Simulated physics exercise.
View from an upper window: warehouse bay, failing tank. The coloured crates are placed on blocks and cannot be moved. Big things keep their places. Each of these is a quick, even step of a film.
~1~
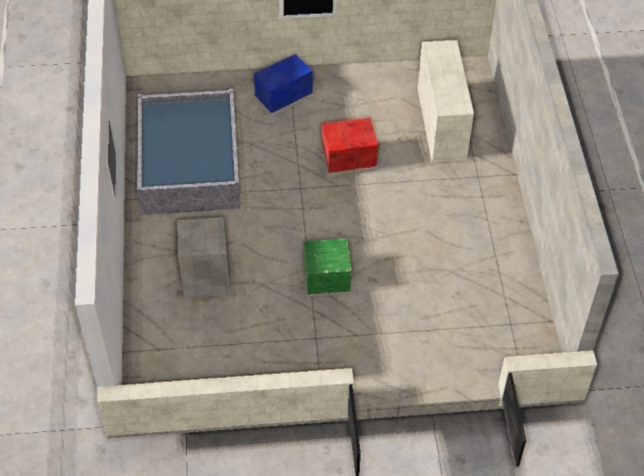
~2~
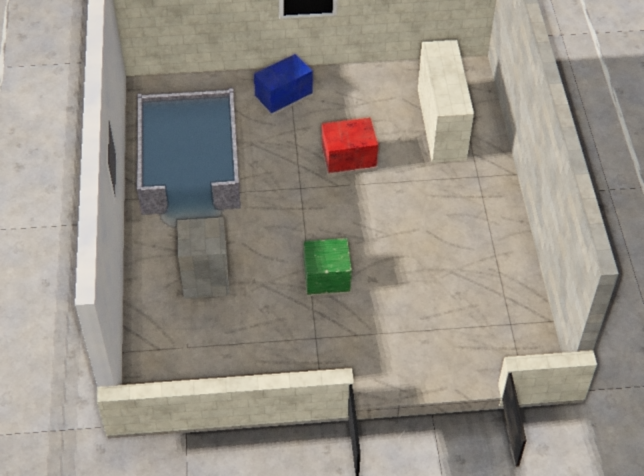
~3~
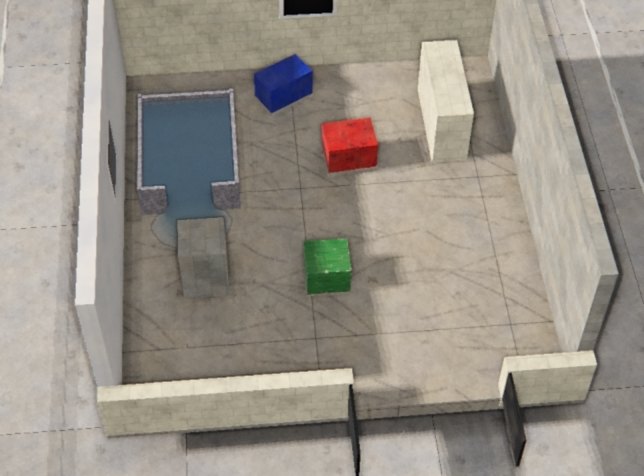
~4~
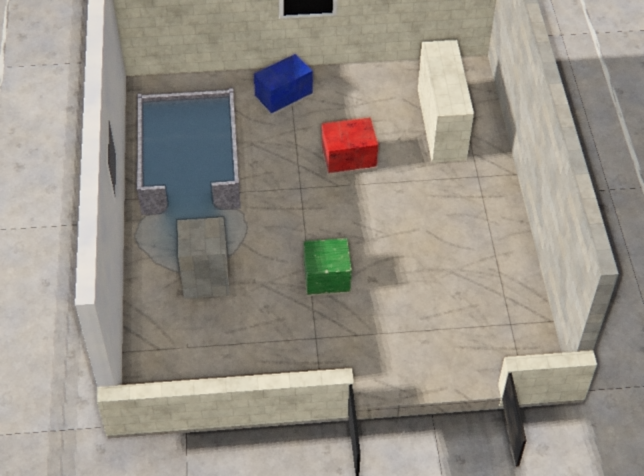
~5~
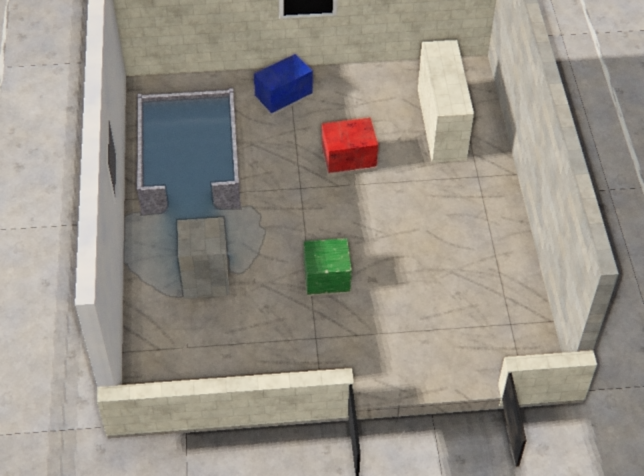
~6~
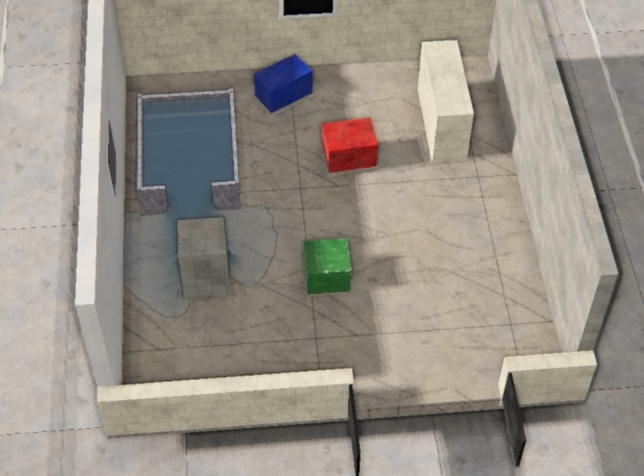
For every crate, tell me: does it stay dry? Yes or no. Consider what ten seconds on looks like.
Here is how it goes: The blue crate, yes, it stays dry; the red crate, yes, it stays dry; the green crate, no, it gets wet.
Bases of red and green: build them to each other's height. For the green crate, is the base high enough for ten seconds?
Note: Green crate is flooded.
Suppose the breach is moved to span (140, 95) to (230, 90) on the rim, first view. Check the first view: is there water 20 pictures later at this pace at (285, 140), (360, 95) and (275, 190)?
Taking the points one after the other, they come out inundated, inundated and inundated.
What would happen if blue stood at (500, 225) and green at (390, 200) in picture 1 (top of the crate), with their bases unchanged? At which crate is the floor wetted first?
The one in green.
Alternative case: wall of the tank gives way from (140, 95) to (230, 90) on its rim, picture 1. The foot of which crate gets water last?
That would be the crate marked green, reached last.
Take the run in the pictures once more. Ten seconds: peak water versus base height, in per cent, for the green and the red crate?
370 and 30 per cent, in that order.
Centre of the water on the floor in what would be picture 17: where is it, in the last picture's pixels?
Point: (195, 215).
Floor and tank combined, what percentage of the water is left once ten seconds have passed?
That comes to around 92 in a hundred.
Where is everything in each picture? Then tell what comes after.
The tank at (187, 142) is whole and still, in the first frame.
The front is at (166, 217), out from the gap at (190, 202), in the second frame.
The front is at (166, 240), out from the gap at (190, 203), in the third frame.
Water pours out at (191, 203) and has run to a hidden place, in the fourth frame.
Water pours out at (190, 202) and has run to (170, 291), in the fifth frame.
Water pours out at (190, 202) and has run to (167, 310), in the sixth frame.
A moment on, water covers 15 % of the floor; the blue crate not reached, the red crate not reached, the green crate water round its plinth.
Next, water covers 25 % of the floor; the blue crate not reached, the red crate not reached, the green crate water round its plinth.
Then, water covers 45 % of the floor; the blue crate not reached, the red crate water round its plinth, the green crate water round its plinth.
Later, water covers 70 % of the floor; the blue crate not reached, the red crate water round its plinth, the green crate water round its plinth.
In the end, water covers 80 % of the floor; the blue crate stayed above the water, the red crate stayed above the water, the green crate was topped.
